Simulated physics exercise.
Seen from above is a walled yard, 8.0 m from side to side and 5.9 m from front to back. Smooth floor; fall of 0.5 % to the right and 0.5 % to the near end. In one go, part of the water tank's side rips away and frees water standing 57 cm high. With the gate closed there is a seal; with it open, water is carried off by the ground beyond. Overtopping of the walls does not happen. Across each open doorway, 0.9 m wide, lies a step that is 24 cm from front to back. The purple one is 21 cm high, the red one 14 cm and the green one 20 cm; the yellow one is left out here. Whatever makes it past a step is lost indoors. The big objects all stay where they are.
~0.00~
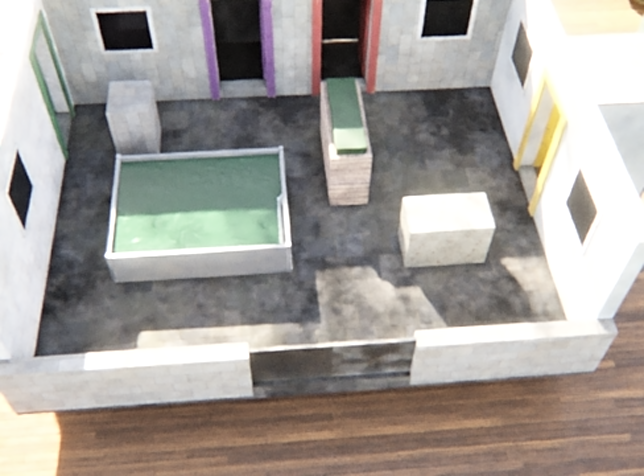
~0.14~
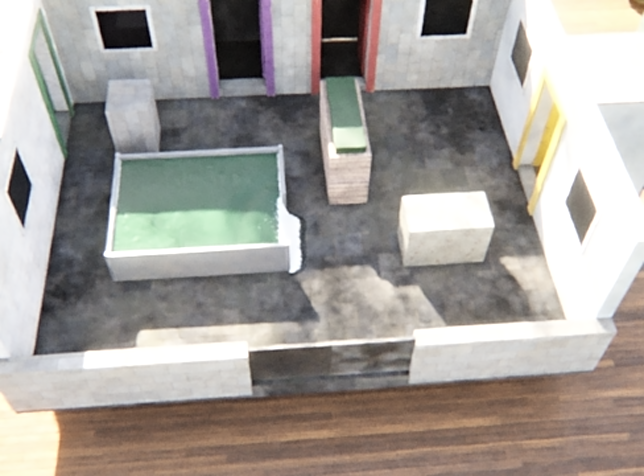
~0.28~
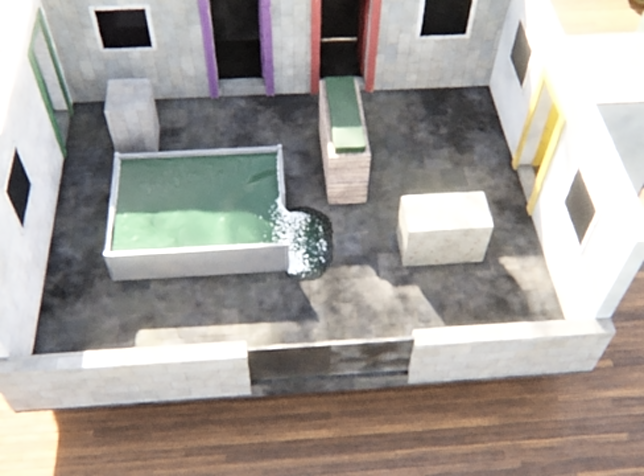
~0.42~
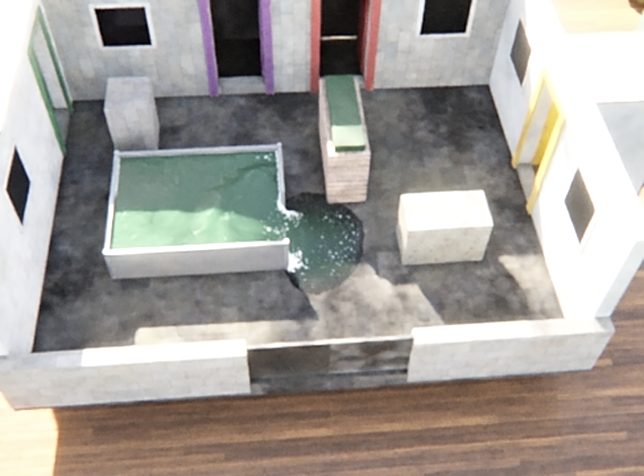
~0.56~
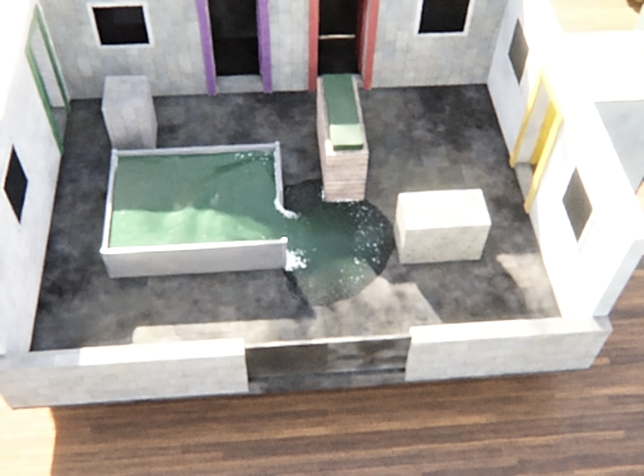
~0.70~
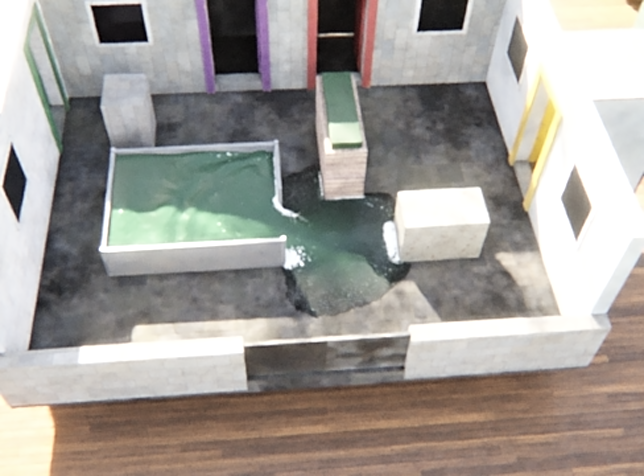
In a walled yard, green water bursts through a tank's right side, spreading across the dark floor and reaching a pale block.
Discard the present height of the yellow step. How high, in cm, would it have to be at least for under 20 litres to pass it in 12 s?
At least about 13.5 cm.
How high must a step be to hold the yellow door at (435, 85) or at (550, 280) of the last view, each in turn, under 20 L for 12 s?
You'd want about 14.5 cm there first, then about 14.0 cm.
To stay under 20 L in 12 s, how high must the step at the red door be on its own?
For red: Close to 8.0 cm.
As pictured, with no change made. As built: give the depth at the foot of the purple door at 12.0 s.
Depth: Near 4.5 cm.
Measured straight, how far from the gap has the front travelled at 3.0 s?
Reach: Approx. 5.4 m.
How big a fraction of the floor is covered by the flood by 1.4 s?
Approximately 20 %.
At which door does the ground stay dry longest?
It's the green door.
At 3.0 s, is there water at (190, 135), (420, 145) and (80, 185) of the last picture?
First bone-dry, second wet through, third bone-dry.
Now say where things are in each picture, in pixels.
The first frame shows the water tank at (200, 203) is whole and still, 57 cm deep; the yellow door at (538, 148) is dry.
In the second frame, the front is at (300, 240), 0.3 m from the gap at (284, 236); 0.2 m2 of floor is wet, 57 cm left at the back.
In the third frame, water pours out at (284, 236) and has run 0.7 m, to (327, 255); about 10 cm deep outside, 57 cm at the back.
In the fourth frame, water pours out at (283, 235) and has run 1.2 m, to (358, 240); about 7 cm deep outside, 57 cm at the back.
In the fifth frame, water pours out at (281, 234) and has run 1.8 m, to (389, 241); about 6 cm deep outside, 57 cm at the back.
In the sixth frame, water pours out at (280, 232) and has run 2.2 m, to a hidden place; about 5 cm deep outside, 57 cm at the back; 2.1 m in a straight line remain to the yellow door at (533, 144).
After 1.4 s water covers 20 % of the floor, deepest (34 cm) near (393, 247); it has not reached the yellow door.
After 3.0 s water covers 40 % of the floor, deepest (33 cm) near (556, 346); 17 cm at the yellow door, 5 litres in over its 13 cm step.
After 12.0 s water covers 95 % of the floor, deepest (12 cm) near (434, 107); 11 cm at the yellow door, 21 litres in over its 13 cm step.
At the yellow door as built, the water arrived by 1.6 s and peaked near 17 cm at 3.2 s.
Run again over the same 12 s with other heights there, 41 litres in over 11.5 cm, 5 litres over 15.5 cm. The limit of 20 litres is kept from about 13.5 cm up.
